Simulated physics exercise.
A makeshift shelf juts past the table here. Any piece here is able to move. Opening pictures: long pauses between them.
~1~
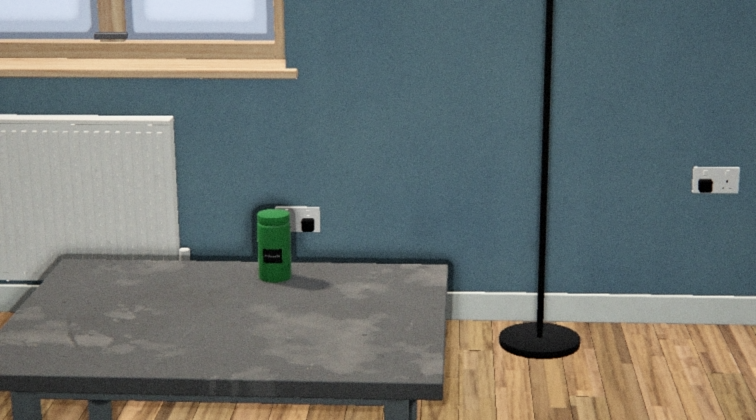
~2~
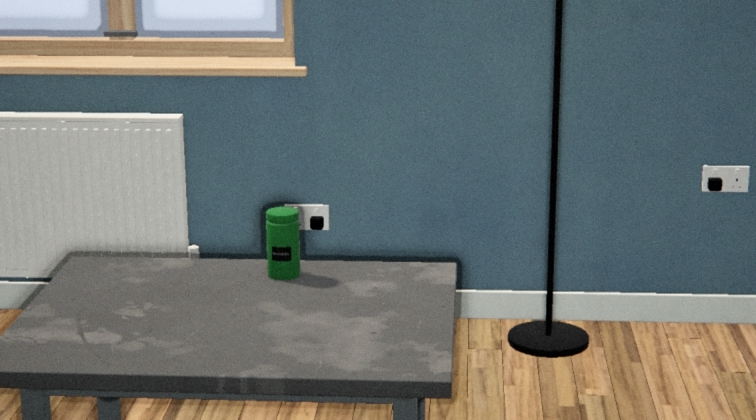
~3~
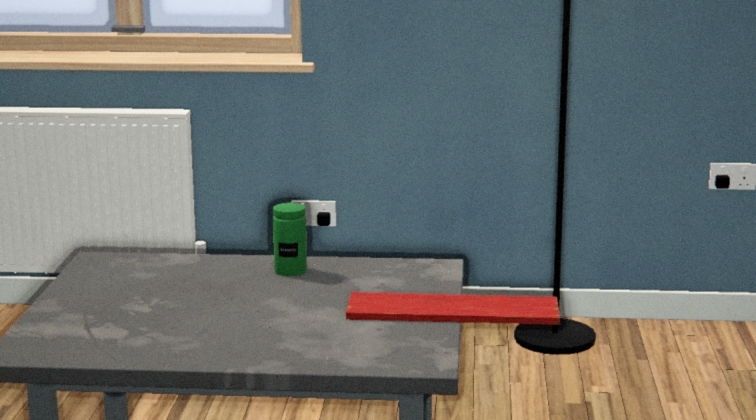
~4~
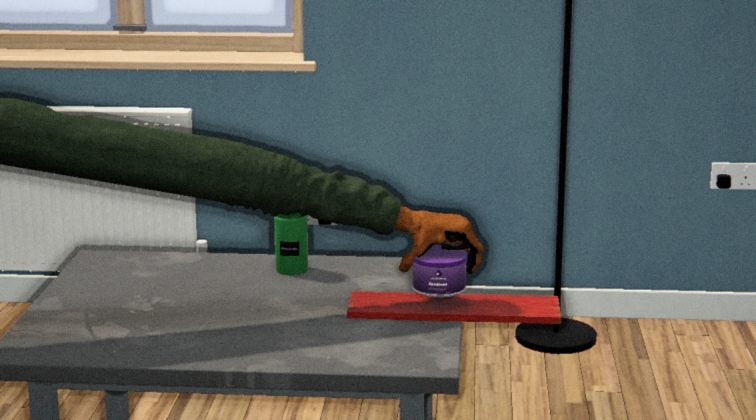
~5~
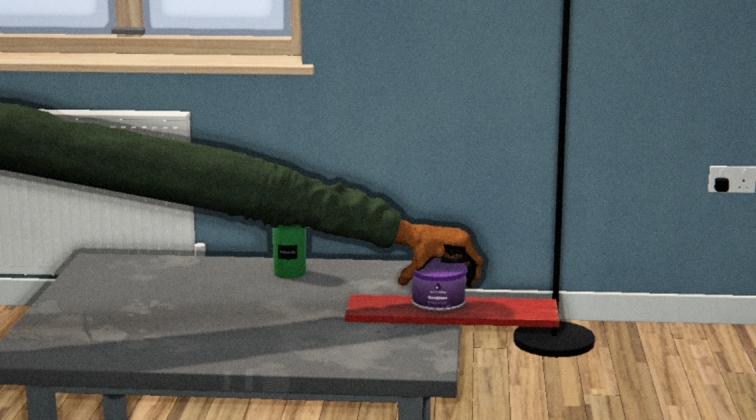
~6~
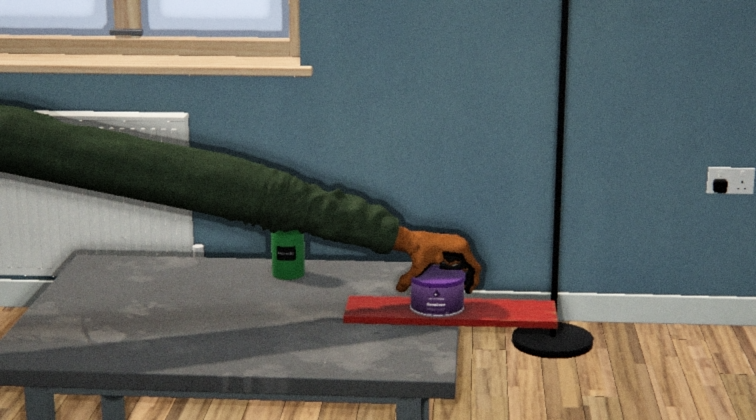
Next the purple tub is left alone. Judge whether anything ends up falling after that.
Let go and it stays perched right there.
Then, 0.20 s past the last view, nothing moves.
Then, 0.60 s past the last view, purple tub resting near (437, 291).
Finally, all 3 still in place. Final places as the last picture's camera would see them, purple tub near (437, 291). The plank holds.
